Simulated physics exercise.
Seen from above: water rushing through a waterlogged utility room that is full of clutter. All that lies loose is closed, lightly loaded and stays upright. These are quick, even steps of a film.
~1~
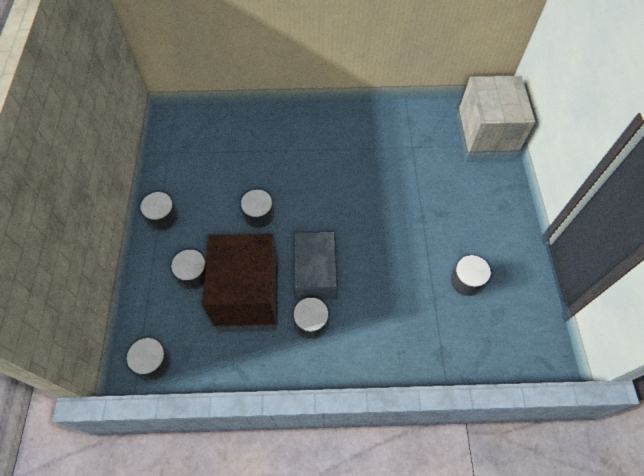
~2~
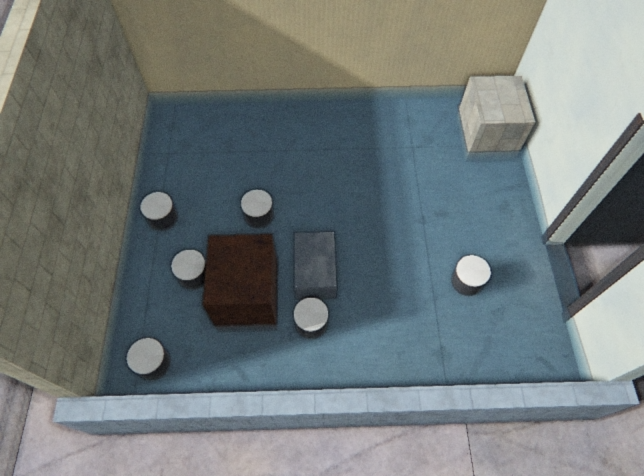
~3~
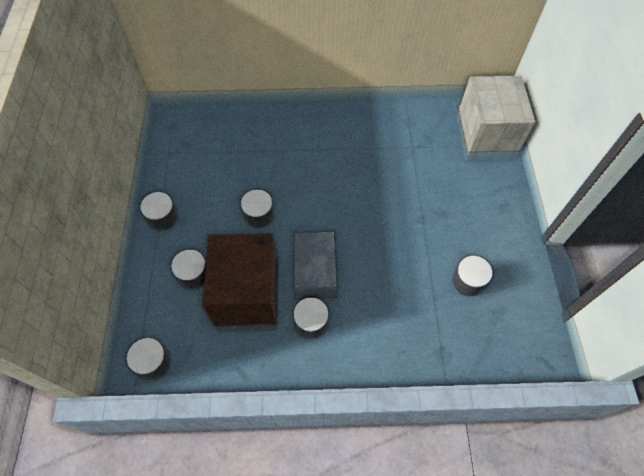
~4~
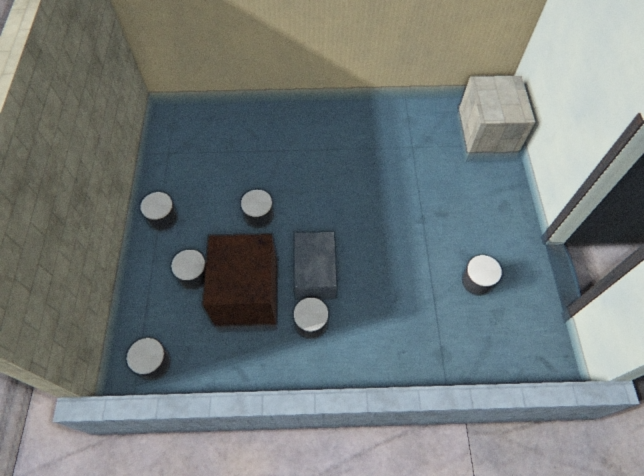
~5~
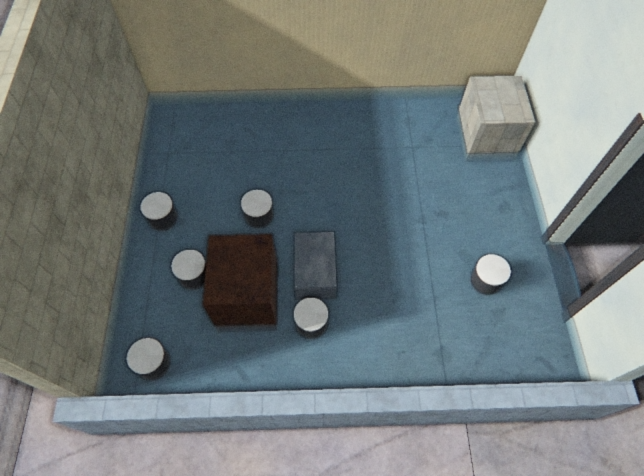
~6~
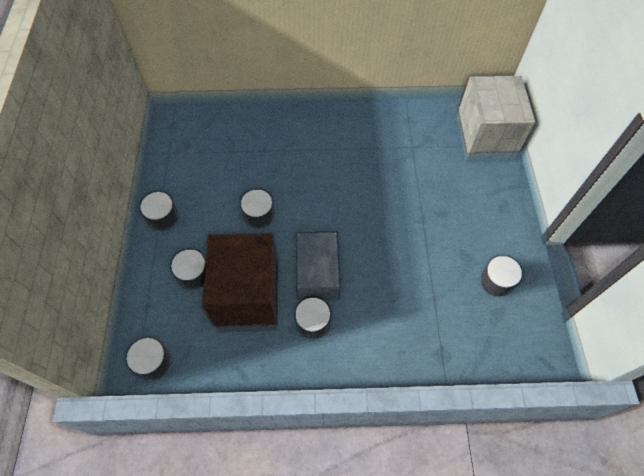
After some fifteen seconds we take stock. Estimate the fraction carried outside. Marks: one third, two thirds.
It is under a third.
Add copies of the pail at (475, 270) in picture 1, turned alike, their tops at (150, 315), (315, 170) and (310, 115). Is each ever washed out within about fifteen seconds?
One after the other: Inside, left behind, kept in.
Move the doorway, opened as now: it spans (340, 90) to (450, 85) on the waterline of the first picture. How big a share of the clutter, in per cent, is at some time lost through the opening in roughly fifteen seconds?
I make it 30 per cent.
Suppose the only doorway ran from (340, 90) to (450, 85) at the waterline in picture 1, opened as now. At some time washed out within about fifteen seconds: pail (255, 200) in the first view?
My call: Carried outside.
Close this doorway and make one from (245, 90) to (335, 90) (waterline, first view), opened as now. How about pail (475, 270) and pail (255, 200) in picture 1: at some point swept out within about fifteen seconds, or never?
In turn: Inside, through.
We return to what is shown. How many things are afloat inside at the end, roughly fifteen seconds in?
That makes 6.
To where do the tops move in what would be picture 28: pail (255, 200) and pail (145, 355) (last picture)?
Near (346, 230) and (190, 367).
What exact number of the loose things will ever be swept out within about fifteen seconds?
It comes to 1.
A moment on, 0 of 7 are out; 7 afloat.
Next, 1 of 7 are out; 6 afloat.
Later, 1 of 7 are out; 6 afloat.
In the end, 1 of 7 are out; 6 afloat.
